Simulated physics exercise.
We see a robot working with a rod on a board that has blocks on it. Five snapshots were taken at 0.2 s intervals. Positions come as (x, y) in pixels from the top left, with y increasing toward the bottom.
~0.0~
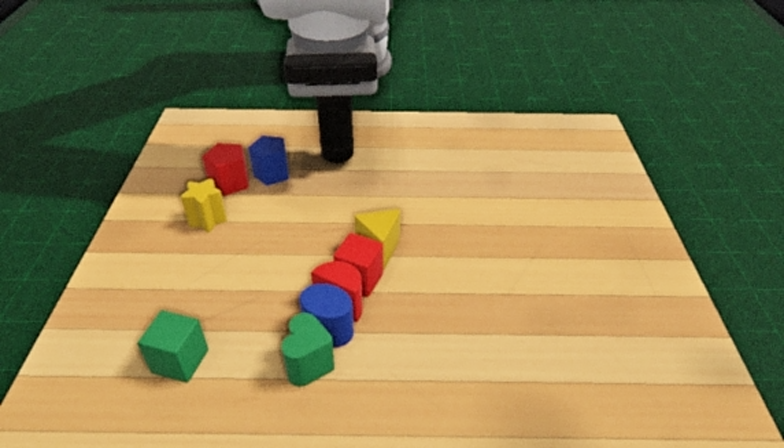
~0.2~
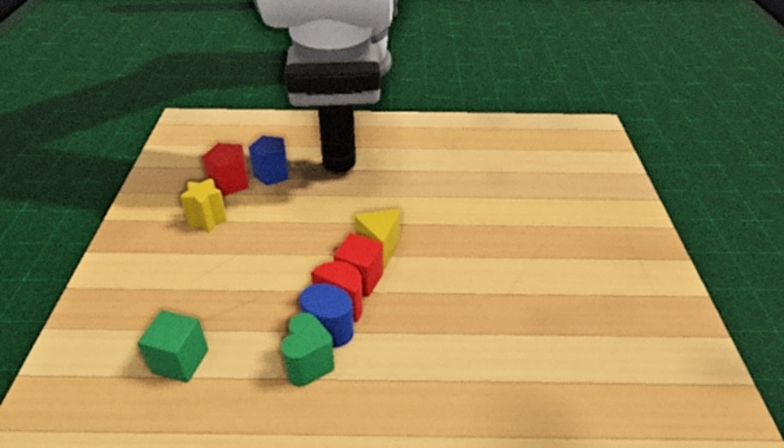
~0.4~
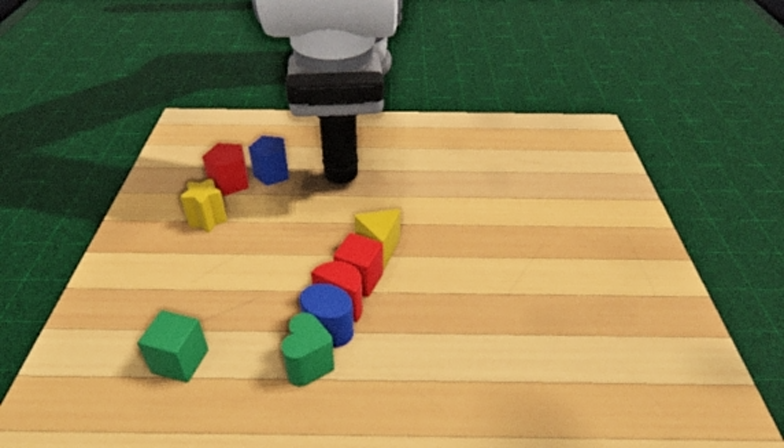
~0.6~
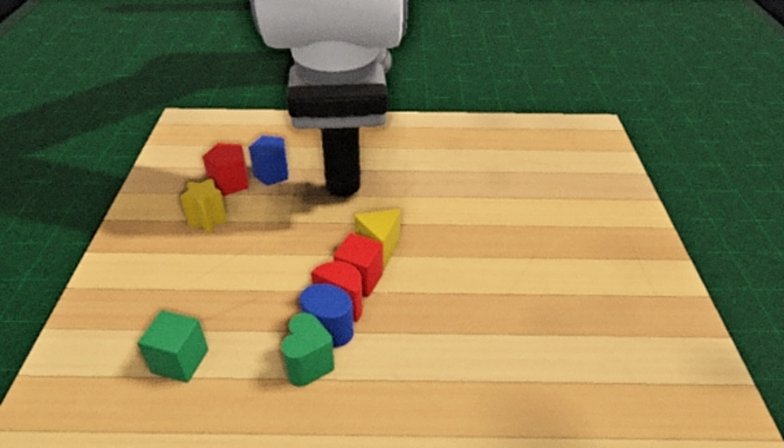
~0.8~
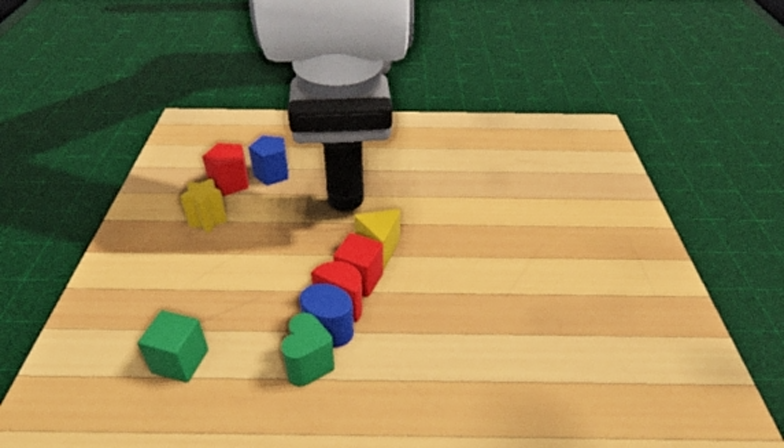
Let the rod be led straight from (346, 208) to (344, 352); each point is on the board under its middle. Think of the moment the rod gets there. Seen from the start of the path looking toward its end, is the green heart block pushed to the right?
Answer: Yes.
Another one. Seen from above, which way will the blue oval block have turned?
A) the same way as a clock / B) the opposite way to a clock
Letter A.
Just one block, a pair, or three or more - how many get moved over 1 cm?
Three or more blocks move.
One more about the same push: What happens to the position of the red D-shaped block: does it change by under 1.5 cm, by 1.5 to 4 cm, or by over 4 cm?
Displaced more than 4 cm.
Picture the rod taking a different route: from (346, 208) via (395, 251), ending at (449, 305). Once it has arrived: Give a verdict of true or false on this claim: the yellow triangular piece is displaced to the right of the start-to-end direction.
The statement is correct.
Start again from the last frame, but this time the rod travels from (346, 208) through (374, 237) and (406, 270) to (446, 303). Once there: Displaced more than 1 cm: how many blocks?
Number moved: 1.
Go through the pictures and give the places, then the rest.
In the first picture, lower end of the rod (338, 154), tops of blocks, green heart block (305, 335), blue oval block (326, 299), red D-shaped block (340, 273), red square block (358, 249).
In the second picture, rod (339, 164), blocks as before.
In the third picture, rod (341, 174), blocks as before.
In the fourth picture, rod (343, 187), blocks as before.
In the fifth picture, rod (346, 201), green heart block (305, 335), blue oval block (326, 299), red D-shaped block (340, 273), red square block (358, 249).
What follows on the original path. One third of the way, rod (344, 243); nothing pushed yet.
Two thirds of the way, rod (344, 289); green heart block (291, 349), turned 20° anticlockwise; blue oval block (320, 318), turned 40° clockwise; red D-shaped block (356, 309), turned 45° clockwise; red square block (381, 281), turned 75° anticlockwise.
At the end, rod (344, 345); green heart block (266, 377), turned 15° clockwise; blue oval block (309, 357), turned 60° clockwise; red D-shaped block (376, 351); red square block (388, 290), turned 115° anticlockwise.
